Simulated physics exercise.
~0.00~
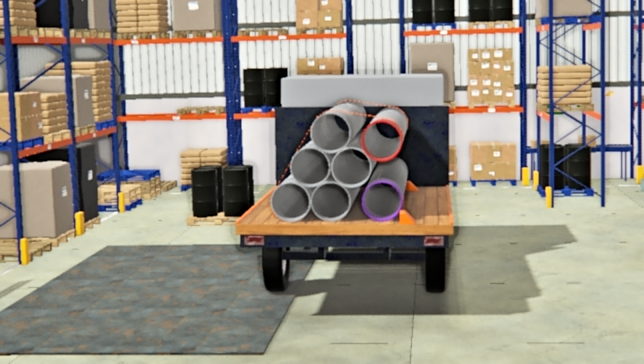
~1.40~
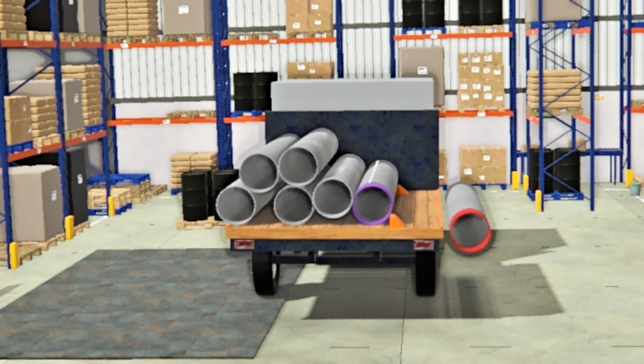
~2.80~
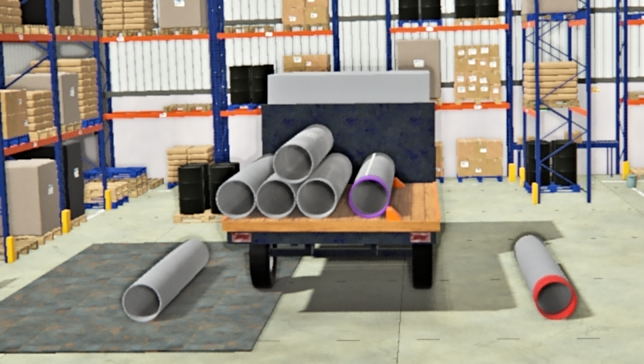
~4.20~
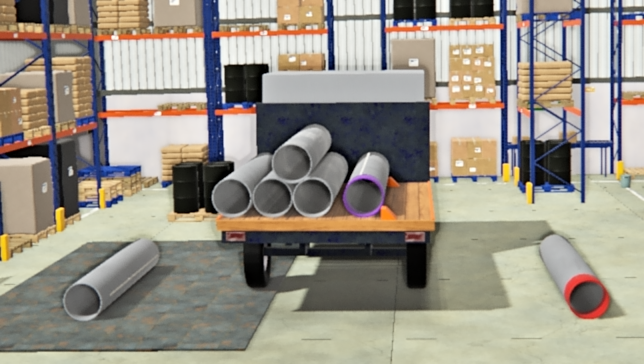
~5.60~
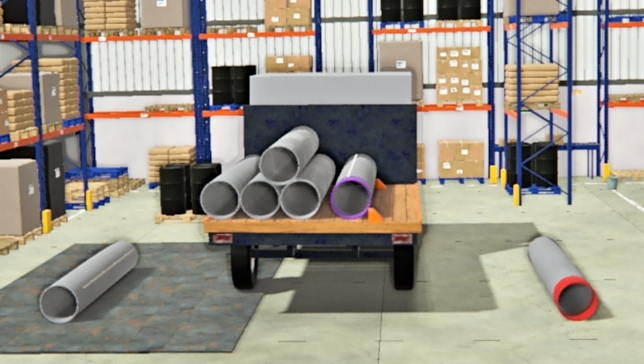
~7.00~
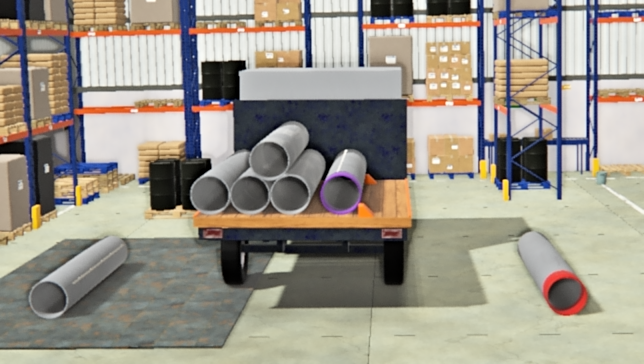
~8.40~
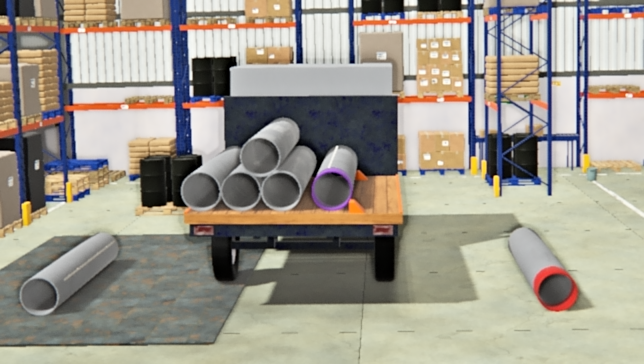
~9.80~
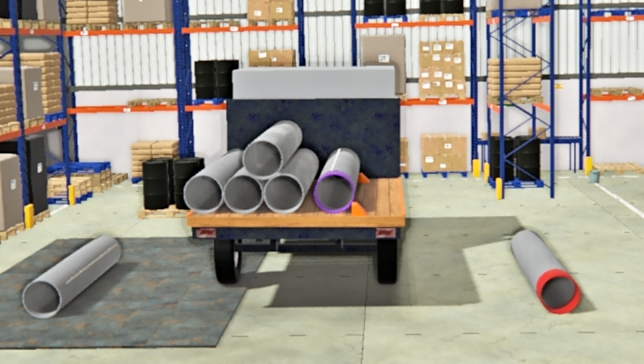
Grey pipes stacked on a parked flatbed in a warehouse tumble apart, the red-rimmed one dropping off the right side and another rolling off the left; both come to rest on the floor, while the purple-rimmed pipe and four others stay on the deck.
